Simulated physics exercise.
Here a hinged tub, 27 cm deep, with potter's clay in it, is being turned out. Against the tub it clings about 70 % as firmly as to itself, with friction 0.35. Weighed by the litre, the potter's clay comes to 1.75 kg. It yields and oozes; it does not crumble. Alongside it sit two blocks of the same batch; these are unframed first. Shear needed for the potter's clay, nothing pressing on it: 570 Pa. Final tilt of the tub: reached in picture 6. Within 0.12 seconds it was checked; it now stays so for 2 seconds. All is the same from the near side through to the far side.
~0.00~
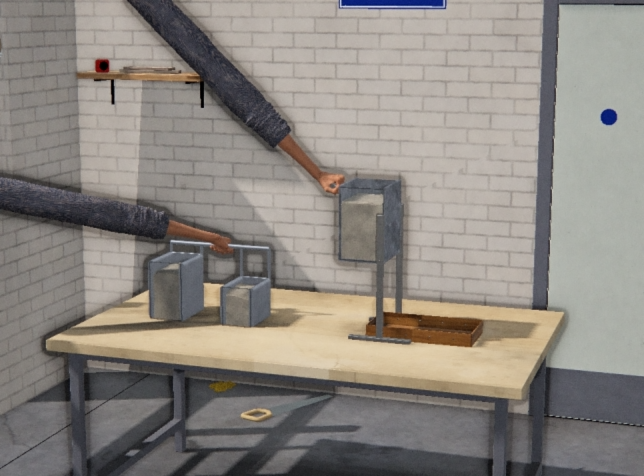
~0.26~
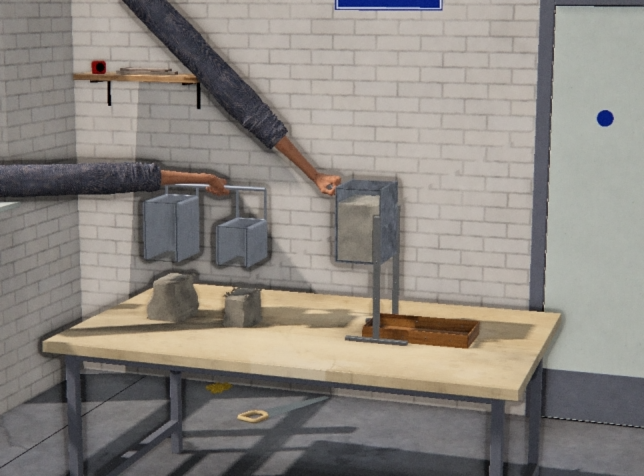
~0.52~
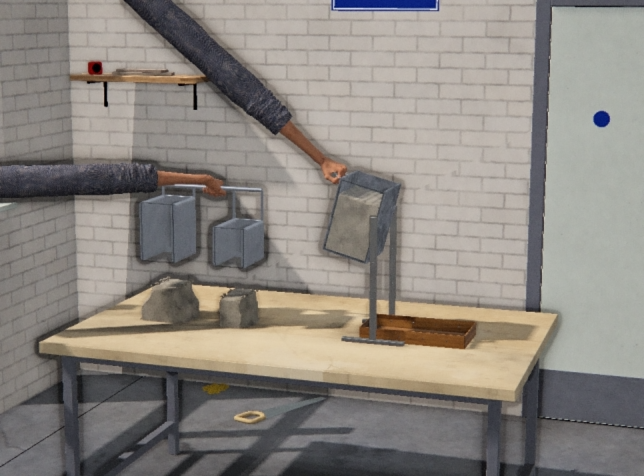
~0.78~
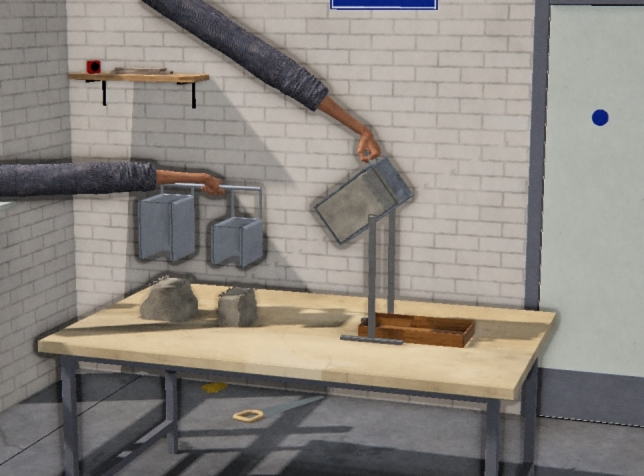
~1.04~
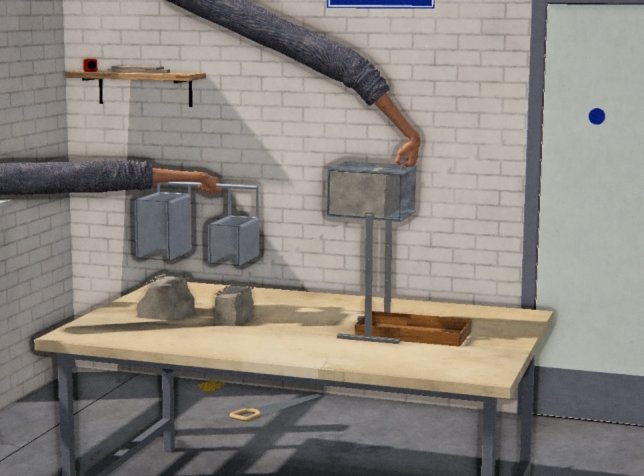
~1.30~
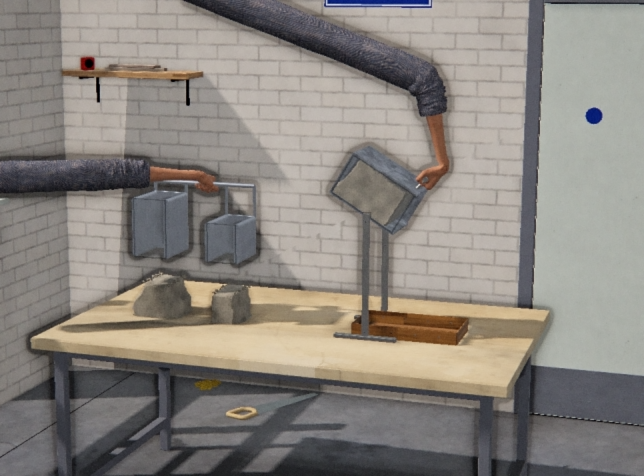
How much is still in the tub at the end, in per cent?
Around 4 percent.
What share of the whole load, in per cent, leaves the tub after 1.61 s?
Roughly 40 per cent of the load.
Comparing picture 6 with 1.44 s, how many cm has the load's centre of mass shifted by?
About 6 cm.
After 1.44 s, the tub is at 121 degrees and holds 85 %.
After 1.61 s, the tub is at 121 degrees and holds 43 %.
After 1.78 s, the tub is at 121 degrees and holds 25 %.
After 1.95 s, the tub is at 121 degrees and holds 13 %.
After 3.30 s, the tub is at 121 degrees and holds 4 %.
